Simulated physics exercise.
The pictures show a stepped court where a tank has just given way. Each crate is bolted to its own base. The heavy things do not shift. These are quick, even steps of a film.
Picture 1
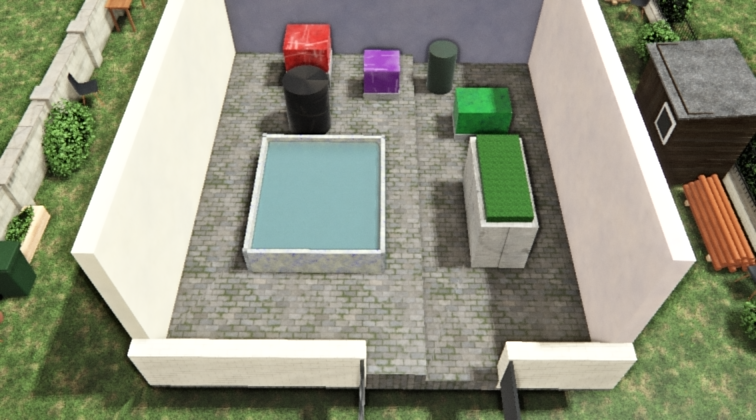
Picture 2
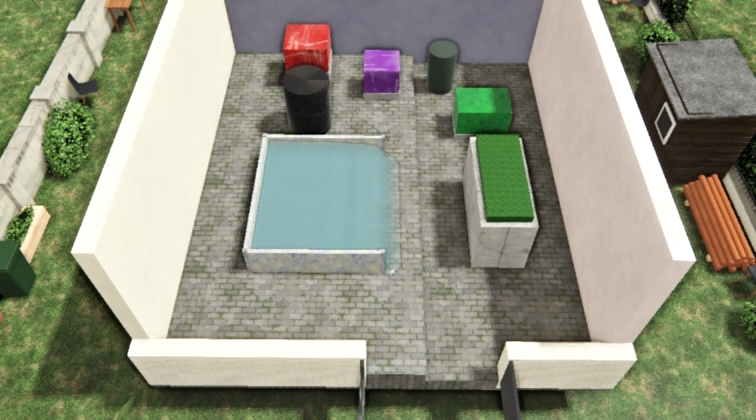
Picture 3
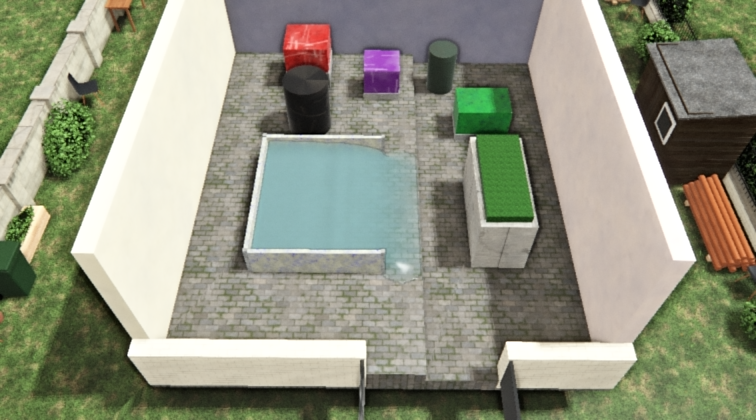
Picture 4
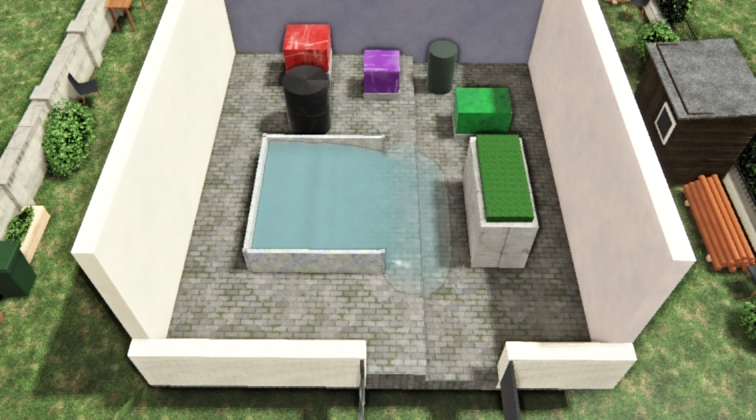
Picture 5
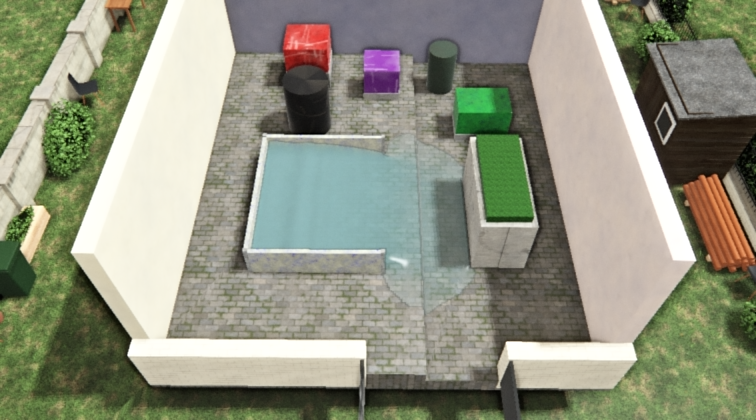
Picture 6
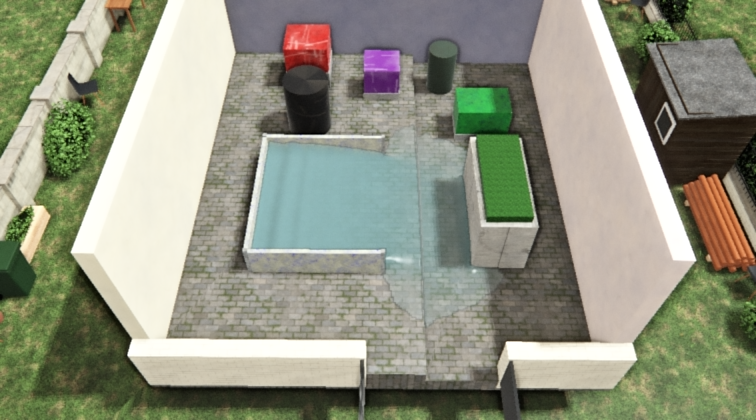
A paved court with pale side walls and a grey-purple back wall, set on grass, is seen from high above its open front by a still camera. A white-rimmed tank of blue-green water stands left of centre, with red and purple boxes and dark barrels behind and green-topped blocks to the right. The tank's right side opens, and water pours rightward, spreading thinly across the paving to the pale block.
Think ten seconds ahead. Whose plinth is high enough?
In the end: The green crate is soaked; the red crate keeps dry; the purple crate keeps dry.
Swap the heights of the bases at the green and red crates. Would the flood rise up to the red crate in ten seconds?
In short: The red one remains dry.
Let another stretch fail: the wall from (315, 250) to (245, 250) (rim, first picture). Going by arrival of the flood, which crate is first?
That is the red one.
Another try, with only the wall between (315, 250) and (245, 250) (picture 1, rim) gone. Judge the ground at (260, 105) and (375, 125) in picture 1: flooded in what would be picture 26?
In that order: Clear, clear.
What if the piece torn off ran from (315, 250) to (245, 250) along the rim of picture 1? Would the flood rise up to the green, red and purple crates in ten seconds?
My reading: The green crate stays dry, the red crate is safe, the purple crate stays dry.
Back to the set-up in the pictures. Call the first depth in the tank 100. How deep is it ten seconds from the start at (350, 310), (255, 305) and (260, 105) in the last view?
In turn 0, 0 and 0 in a hundred.
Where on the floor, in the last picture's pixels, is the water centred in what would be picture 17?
Close to (413, 212).
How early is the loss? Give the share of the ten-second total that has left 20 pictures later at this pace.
Near 25 in a hundred.
A moment on, water covers 25 % of the floor; the green crate water round its plinth, the red crate not reached, the purple crate not reached.
Next, water covers 30 % of the floor; the green crate water round its plinth, the red crate not reached, the purple crate not reached.
Then, water covers 45 % of the floor; the green crate water round its plinth, the red crate not reached, the purple crate not reached.
Later, water covers 50 % of the floor; the green crate water round its plinth, the red crate not reached, the purple crate not reached.
In the end, water covers 45 % of the floor; the green crate was topped, the red crate stayed above the water, the purple crate stayed above the water.
